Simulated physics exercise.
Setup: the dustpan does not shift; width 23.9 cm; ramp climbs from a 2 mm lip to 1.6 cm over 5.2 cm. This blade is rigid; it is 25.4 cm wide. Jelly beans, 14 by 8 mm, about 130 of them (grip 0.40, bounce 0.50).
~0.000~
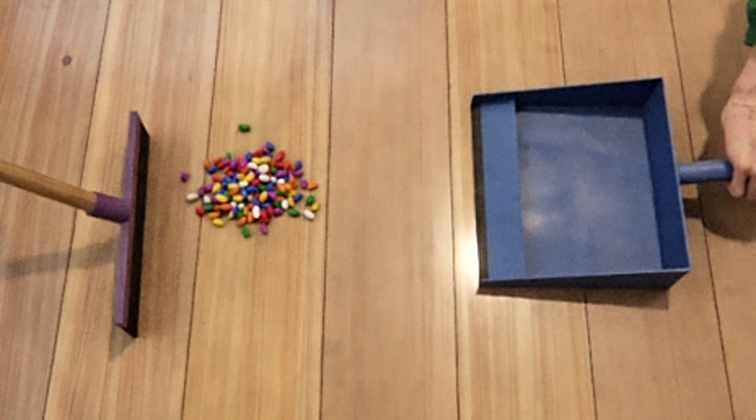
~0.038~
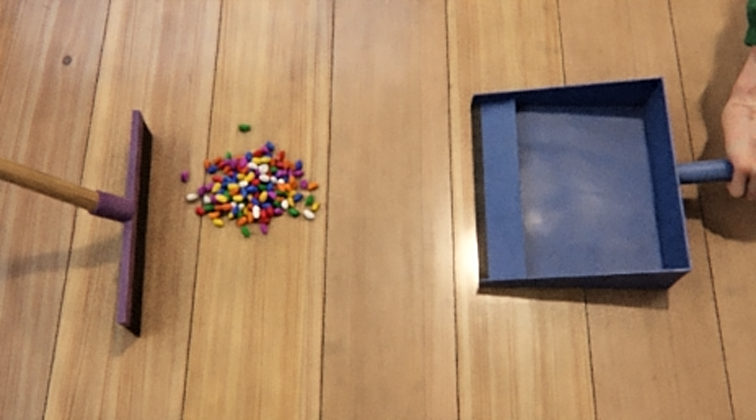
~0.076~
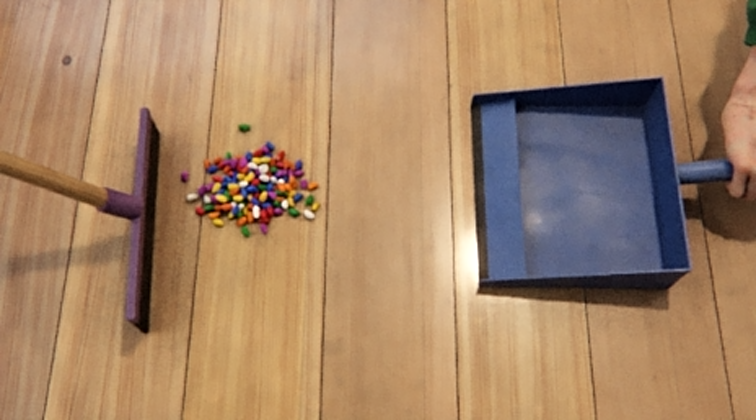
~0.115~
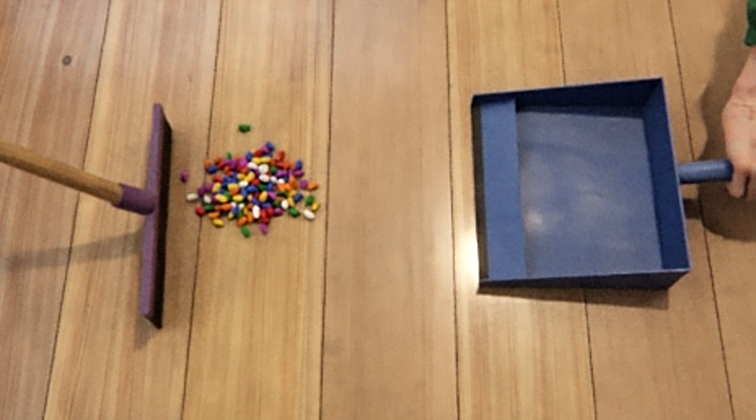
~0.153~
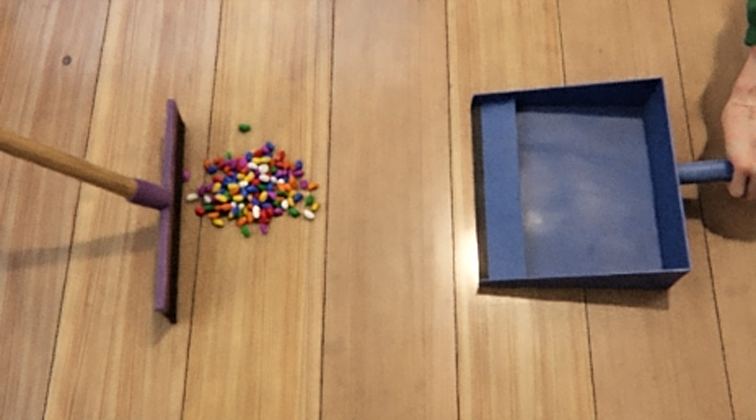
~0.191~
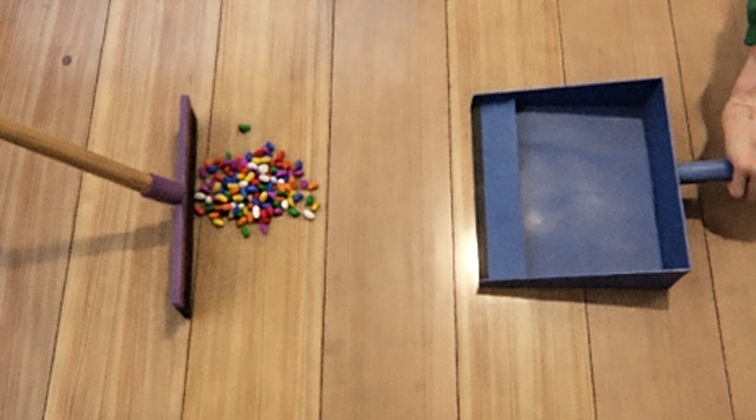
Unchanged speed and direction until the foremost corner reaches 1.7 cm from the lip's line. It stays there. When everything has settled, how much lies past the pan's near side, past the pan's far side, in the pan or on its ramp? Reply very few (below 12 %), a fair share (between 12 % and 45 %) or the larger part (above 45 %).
Near side - very few; far side - a fair share; pan - a fair share.
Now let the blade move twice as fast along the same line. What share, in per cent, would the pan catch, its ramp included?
In that case roughly 35 percent.
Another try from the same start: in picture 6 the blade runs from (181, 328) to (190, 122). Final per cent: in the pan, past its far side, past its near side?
The pan gets 30, the far side 5 and the near side 0.
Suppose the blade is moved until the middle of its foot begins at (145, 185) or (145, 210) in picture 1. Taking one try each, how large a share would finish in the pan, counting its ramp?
The two tries give about 25 % and about 25 %.
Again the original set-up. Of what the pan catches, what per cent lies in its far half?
About 80 %.
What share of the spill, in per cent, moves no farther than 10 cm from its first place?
The figure is some 0 percent.
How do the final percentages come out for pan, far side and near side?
Near: 0; far: 25; pan: 30 (percent).
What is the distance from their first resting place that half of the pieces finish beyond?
It works out to some 28 cm.
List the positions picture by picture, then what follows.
In the first frame, blade from (122, 323) to (136, 118), moved 0.0 cm, 0 of the pieces shifted so far; middle of the pieces at (249, 188); pan at (582, 192).
In the second frame, blade from (124, 322) to (138, 117), moved 0.3 cm, 0 of the pieces shifted so far; middle of the pieces at (249, 188).
In the third frame, blade from (133, 318) to (146, 115), moved 1.3 cm, 0 of the pieces shifted so far; middle of the pieces at (249, 188).
In the fourth frame, blade from (148, 313) to (159, 111), moved 2.8 cm, 0 of the pieces shifted so far; middle of the pieces at (249, 188).
In the fifth frame, blade from (163, 308) to (173, 107), moved 4.5 cm, 0 of the pieces shifted so far; middle of the pieces at (249, 188).
In the sixth frame, blade from (178, 303) to (186, 102), moved 6.2 cm, 2 of the pieces shifted so far; middle of the pieces at (249, 188); pan at (582, 192). The blade's pace is about 0.44 m/s, heading 21 degrees away from the viewer's side.
After 0.56 s, middle of the blade 19 cm from the lip; 0 % over the lip, far side 0 %, near side 0 %.
Then, at 0.81 s, middle of the blade 9 cm from the lip; 0 % over the lip, far side 15 %, near side 0 %.
Then, at 1.16 s, middle of the blade 2 cm from the lip; 30 % over the lip, far side 25 %, near side 0 %.
At rest (2.7 s), near side 0 %, far side 25 %, pan 30 %, in front of the lip or behind the blade 45 %.
